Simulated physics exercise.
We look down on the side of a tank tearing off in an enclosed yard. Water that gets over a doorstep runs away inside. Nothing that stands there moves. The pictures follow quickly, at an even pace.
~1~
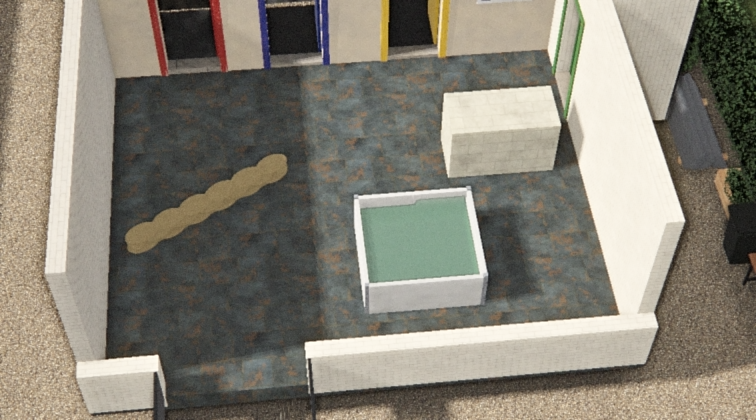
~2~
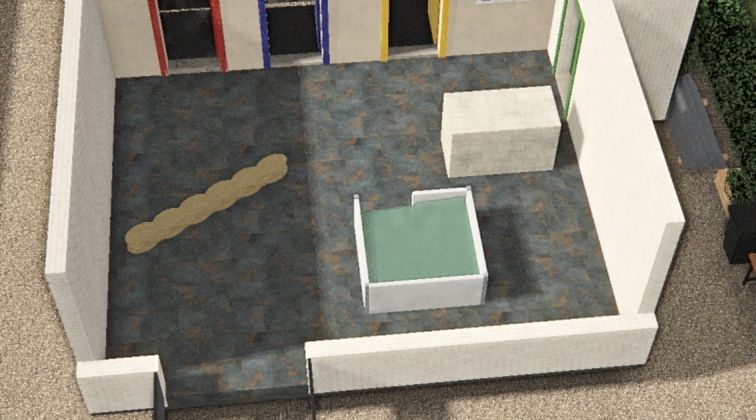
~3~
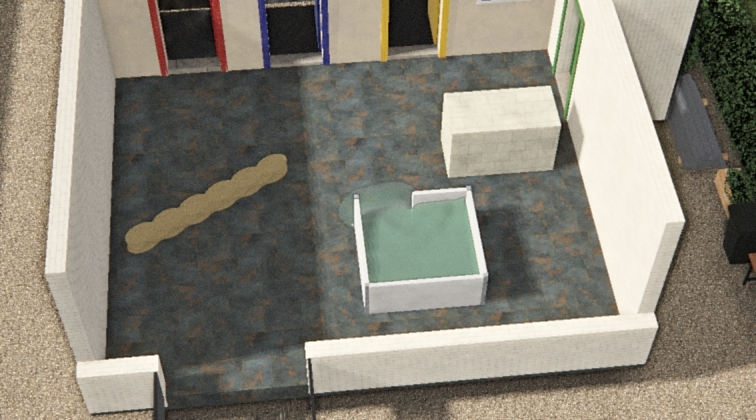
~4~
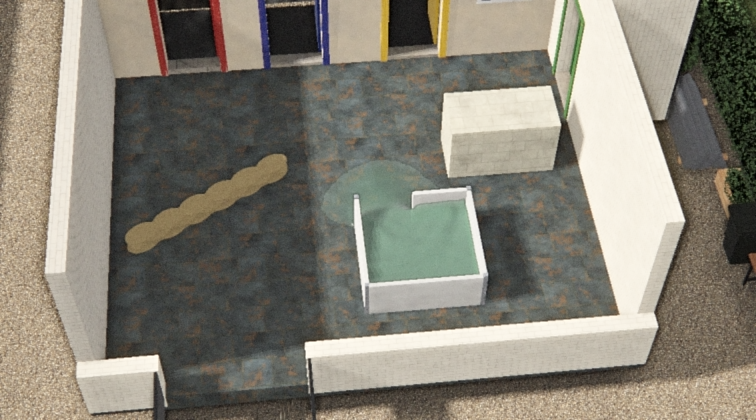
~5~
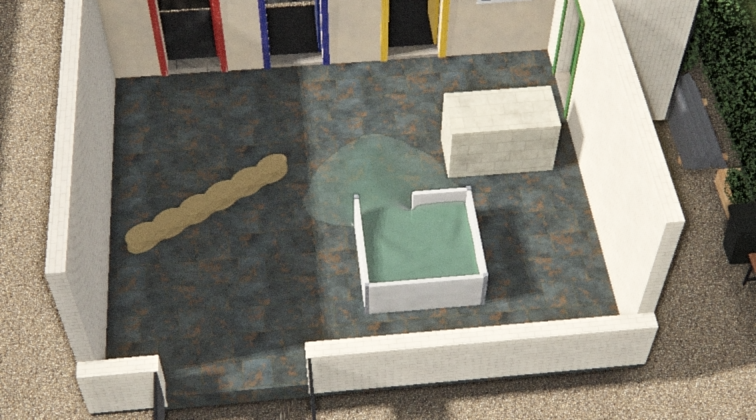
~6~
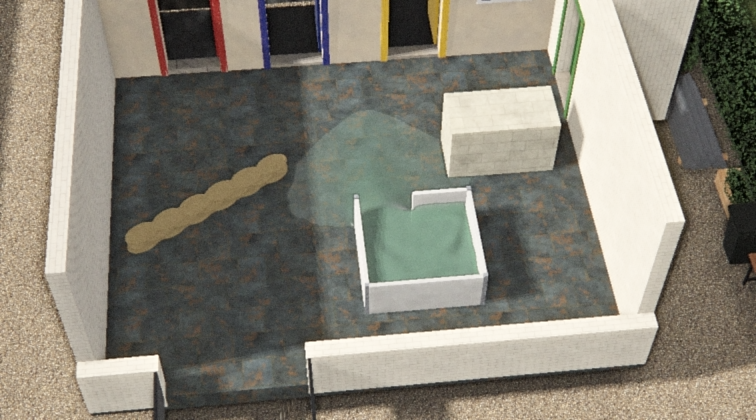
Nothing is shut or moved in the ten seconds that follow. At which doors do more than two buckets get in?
One by one: The red door admits no more than that; the yellow door lets in a lot; the blue door lets in a lot; the green door admits no more than that.
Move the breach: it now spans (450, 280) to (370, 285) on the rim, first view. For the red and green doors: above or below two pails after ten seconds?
In short: Red takes less; green stays under.
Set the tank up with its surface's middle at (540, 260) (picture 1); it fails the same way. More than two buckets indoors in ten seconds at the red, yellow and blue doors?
Then: Red door is under; yellow door stays under; blue door stays under.
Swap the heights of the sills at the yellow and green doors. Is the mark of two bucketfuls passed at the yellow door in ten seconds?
My reading: The yellow door is over.
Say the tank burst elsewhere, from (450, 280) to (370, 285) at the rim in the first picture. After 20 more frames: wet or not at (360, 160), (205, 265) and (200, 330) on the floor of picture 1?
One after the other: No water, flooded, under water.
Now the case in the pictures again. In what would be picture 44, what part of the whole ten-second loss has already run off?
Close to 100 %.
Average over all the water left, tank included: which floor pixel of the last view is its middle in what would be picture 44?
Close to (350, 154).
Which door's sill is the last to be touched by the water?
That is the green one.
A moment on, water covers 25 % of the floor; the red door not reached, the yellow door wet at the sill, nothing in, the blue door wet at the sill, nothing in, the green door not reached.
Next, water covers 30 % of the floor; the red door wet at the sill, nothing in, the yellow door over two buckets in, the blue door over two buckets in, the green door not reached.
Then, water covers 35 % of the floor; the red door wet at the sill, nothing in, the yellow door far over two buckets in, the blue door over two buckets in, the green door wet at the sill, nothing in.
Later, water covers 50 % of the floor; the red door wet at the sill, nothing in, the yellow door far over two buckets in, the blue door far over two buckets in, the green door wet at the sill, nothing in.
In the end, water covers 65 % of the floor; the red door wet at the sill, nothing in, the yellow door far over two buckets in, the blue door far over two buckets in, the green door wet at the sill, nothing in.
